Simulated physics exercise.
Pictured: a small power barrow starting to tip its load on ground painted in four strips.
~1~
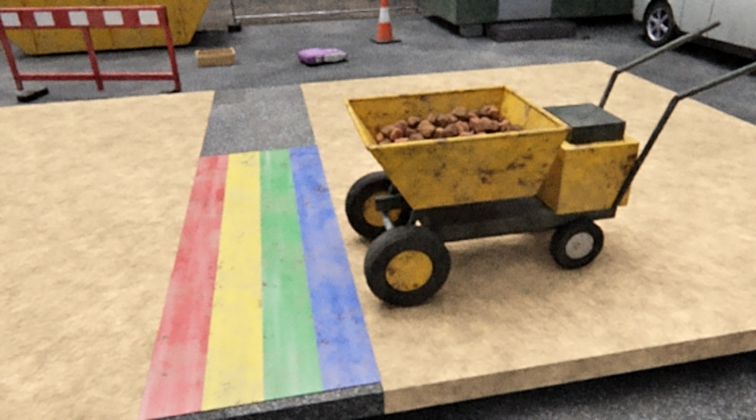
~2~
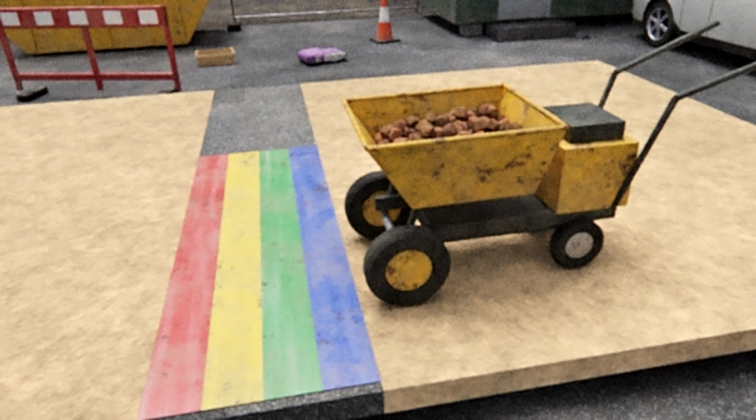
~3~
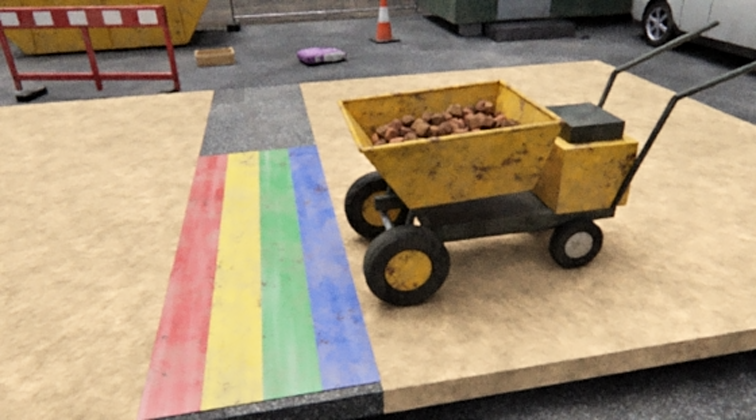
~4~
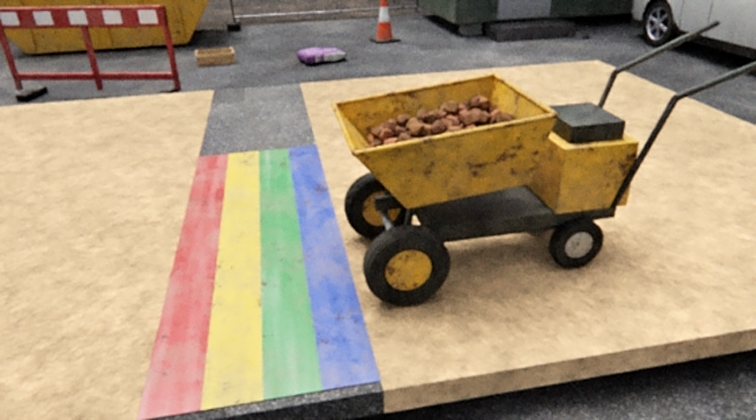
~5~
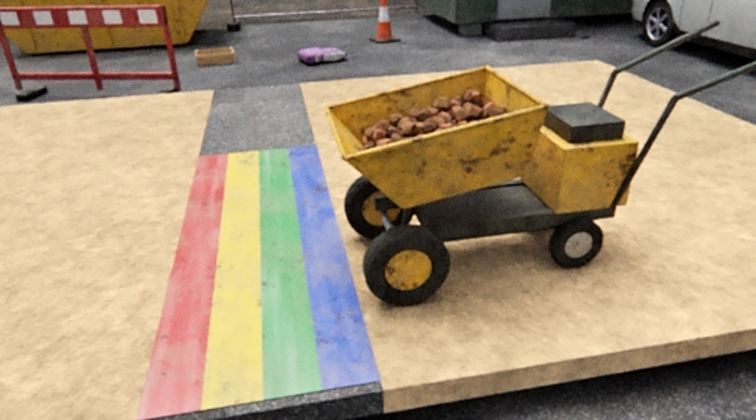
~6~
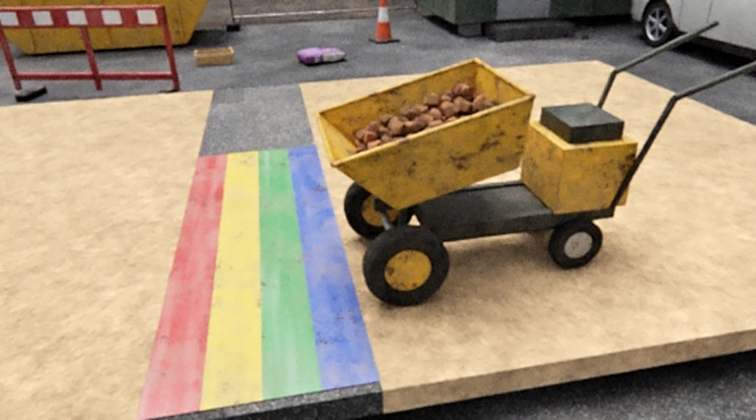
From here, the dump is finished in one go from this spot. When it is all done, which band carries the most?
The yellow band carries the most.
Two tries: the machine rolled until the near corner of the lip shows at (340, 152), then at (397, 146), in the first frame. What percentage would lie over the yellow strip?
You'd get around 30 in a hundred, then 30 in a hundred.
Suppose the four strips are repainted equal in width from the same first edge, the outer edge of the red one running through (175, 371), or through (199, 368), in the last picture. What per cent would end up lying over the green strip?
Shares in turn: 0 %; 0 %.
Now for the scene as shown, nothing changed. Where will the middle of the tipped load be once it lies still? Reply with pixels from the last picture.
Somewhere around (220, 284) in the final view.
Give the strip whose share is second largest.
The next one is the strip in red.
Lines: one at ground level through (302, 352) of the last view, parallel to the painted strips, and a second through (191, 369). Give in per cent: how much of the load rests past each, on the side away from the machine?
Near 80 % and 30 %.
Shortly afterwards, skip tipped steeply; the whole lot in the skip.
Next, skip tipped right over; all but a few in the skip; only a few over the green strip; a little over the yellow strip; only a few falling.
Some moments later, skip tipped right over; near a third in the skip; a little over the green strip; near a third over the yellow strip; near a quarter over the red strip; a little off the paint.
In the end, skip tipped right over; near a quarter in the skip; none at all over the blue strip; a little over the green strip; near a third over the yellow strip; near a quarter over the red strip; a little off the paint.
